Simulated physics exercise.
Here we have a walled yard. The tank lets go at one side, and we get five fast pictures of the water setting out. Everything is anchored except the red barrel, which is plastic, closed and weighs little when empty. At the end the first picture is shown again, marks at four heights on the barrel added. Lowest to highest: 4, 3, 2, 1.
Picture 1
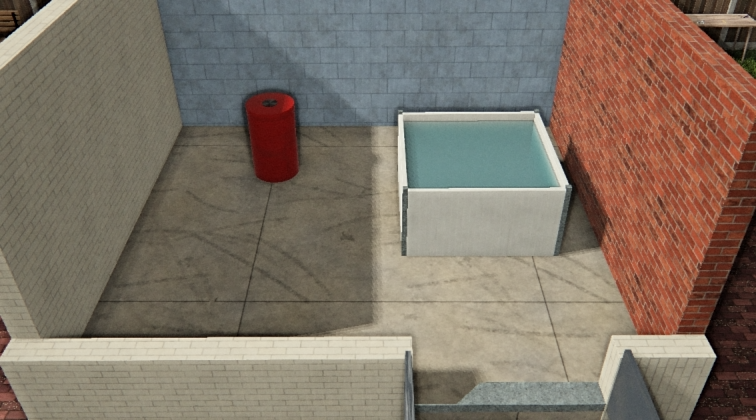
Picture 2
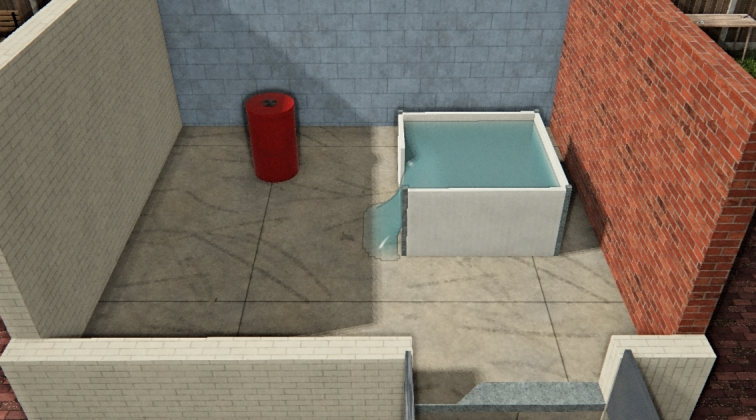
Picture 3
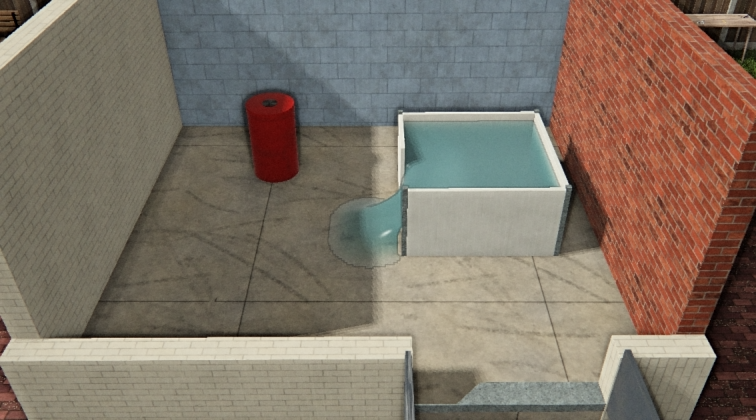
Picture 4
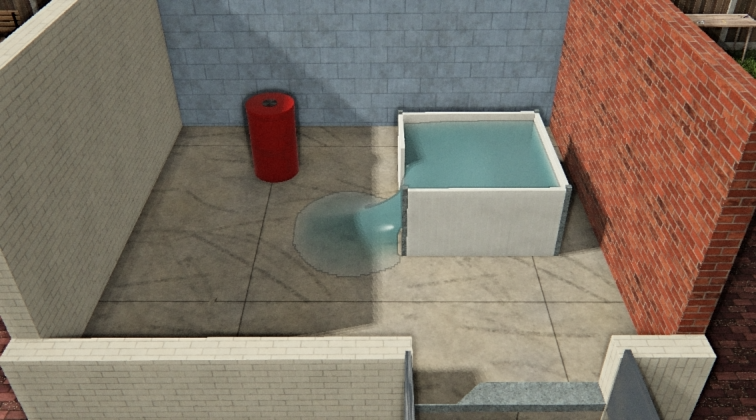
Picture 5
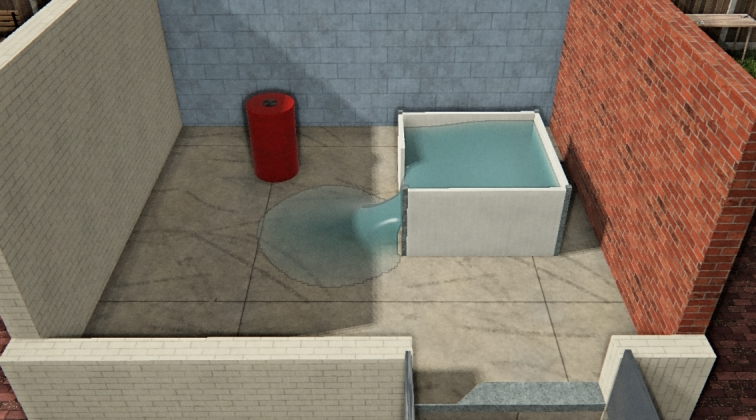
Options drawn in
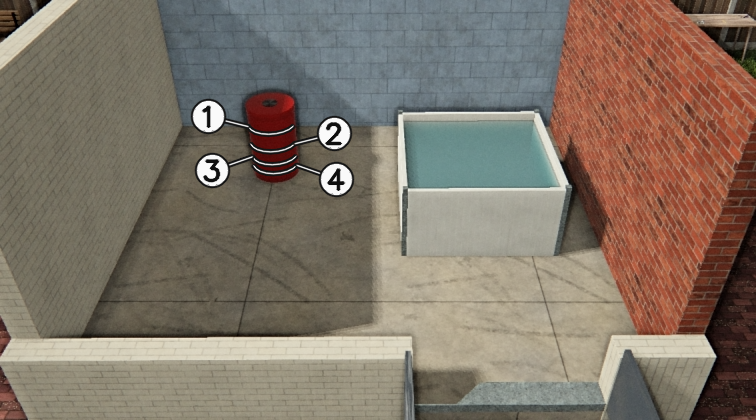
Walled yard with a red barrel and a full white tank, water pouring from its left side and spreading across the concrete.
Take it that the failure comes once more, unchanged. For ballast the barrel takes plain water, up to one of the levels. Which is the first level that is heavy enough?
Take 4.
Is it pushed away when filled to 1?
No, not at all.
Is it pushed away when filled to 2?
No, that is safe.
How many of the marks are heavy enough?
All of the four.
On the marked copy, 1 at (268, 134); 2 at (270, 151); 3 at (272, 164); 4 at (273, 173); from the bottom up 4, 3, 2, 1.
If 1 is chosen, it does not move.
If 2 is chosen, it does not move.
If 3 is chosen, it does not move.
If 4 is chosen, it does not move.
